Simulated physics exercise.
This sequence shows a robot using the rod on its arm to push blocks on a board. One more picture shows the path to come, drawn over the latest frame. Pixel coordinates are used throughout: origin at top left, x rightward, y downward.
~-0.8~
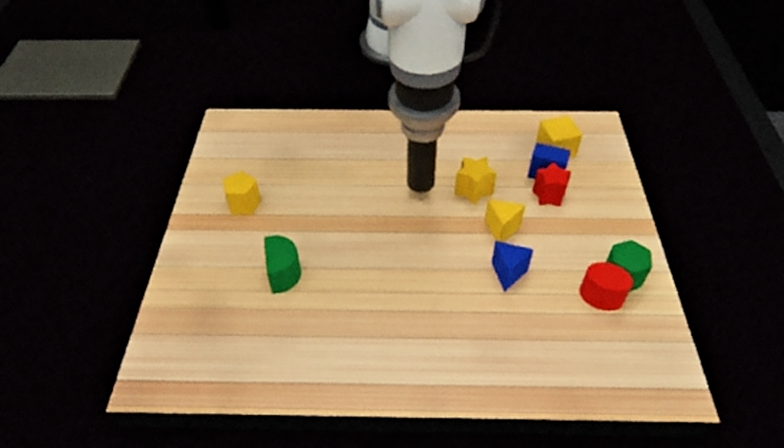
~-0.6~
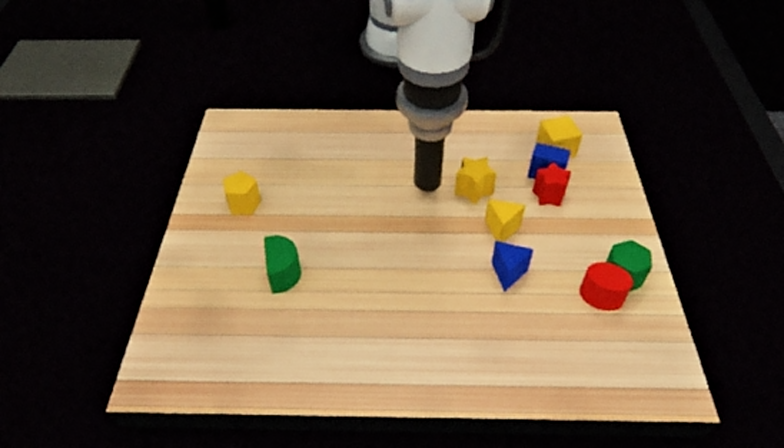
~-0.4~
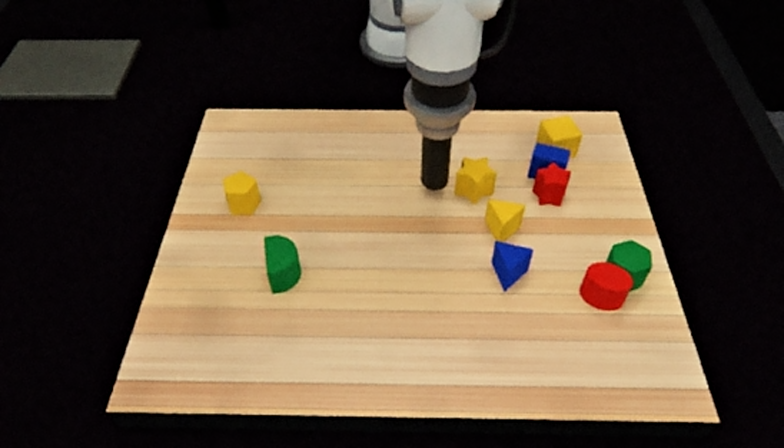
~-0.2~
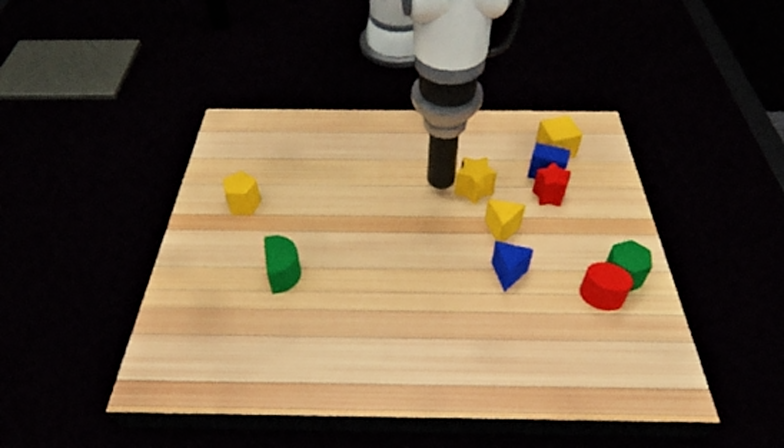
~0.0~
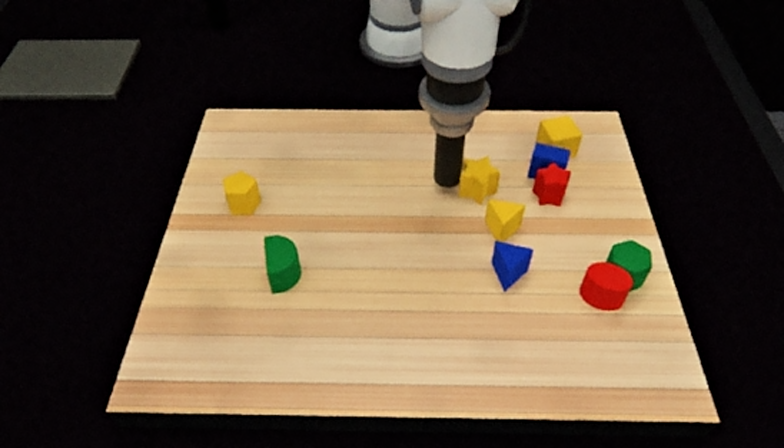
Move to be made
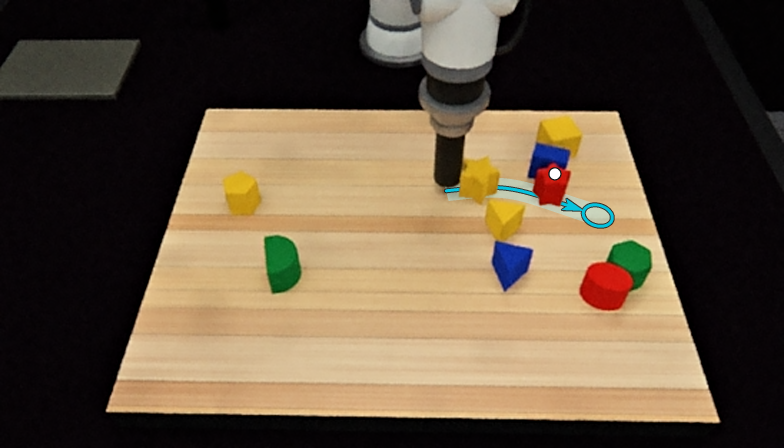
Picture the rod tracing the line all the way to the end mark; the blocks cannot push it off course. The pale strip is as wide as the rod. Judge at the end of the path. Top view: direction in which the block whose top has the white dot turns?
Looking down, my answer is that the block whose top has the white dot rotates clockwise.
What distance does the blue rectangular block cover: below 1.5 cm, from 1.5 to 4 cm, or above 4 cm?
Upwards of 4 cm.
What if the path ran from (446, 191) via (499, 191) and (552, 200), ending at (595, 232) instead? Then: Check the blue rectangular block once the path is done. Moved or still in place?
My prediction: It moves.
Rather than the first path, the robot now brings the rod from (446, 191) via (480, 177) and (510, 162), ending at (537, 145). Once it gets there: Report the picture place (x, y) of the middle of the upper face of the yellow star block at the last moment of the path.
That would be at about pixel (514, 166).
The drawn path runs from (446, 191) over (496, 187) and (547, 198) to (598, 215); the dot is on the red star block.
On the path given first. One third of the way, rod at (499, 175); yellow star block at (528, 165).
Two thirds of the way, rod at (550, 186); yellow star block at (575, 167), turned 40° anticlockwise; blue rectangular block at (585, 146), turned 30° anticlockwise; red star block at (605, 181), turned 40° clockwise.
At the end, rod at (603, 203); yellow star block at (589, 167), turned 85° anticlockwise; yellow triangle not moved; blue rectangular block at (586, 145), turned 30° anticlockwise; red star block at (625, 182), turned 50° clockwise.
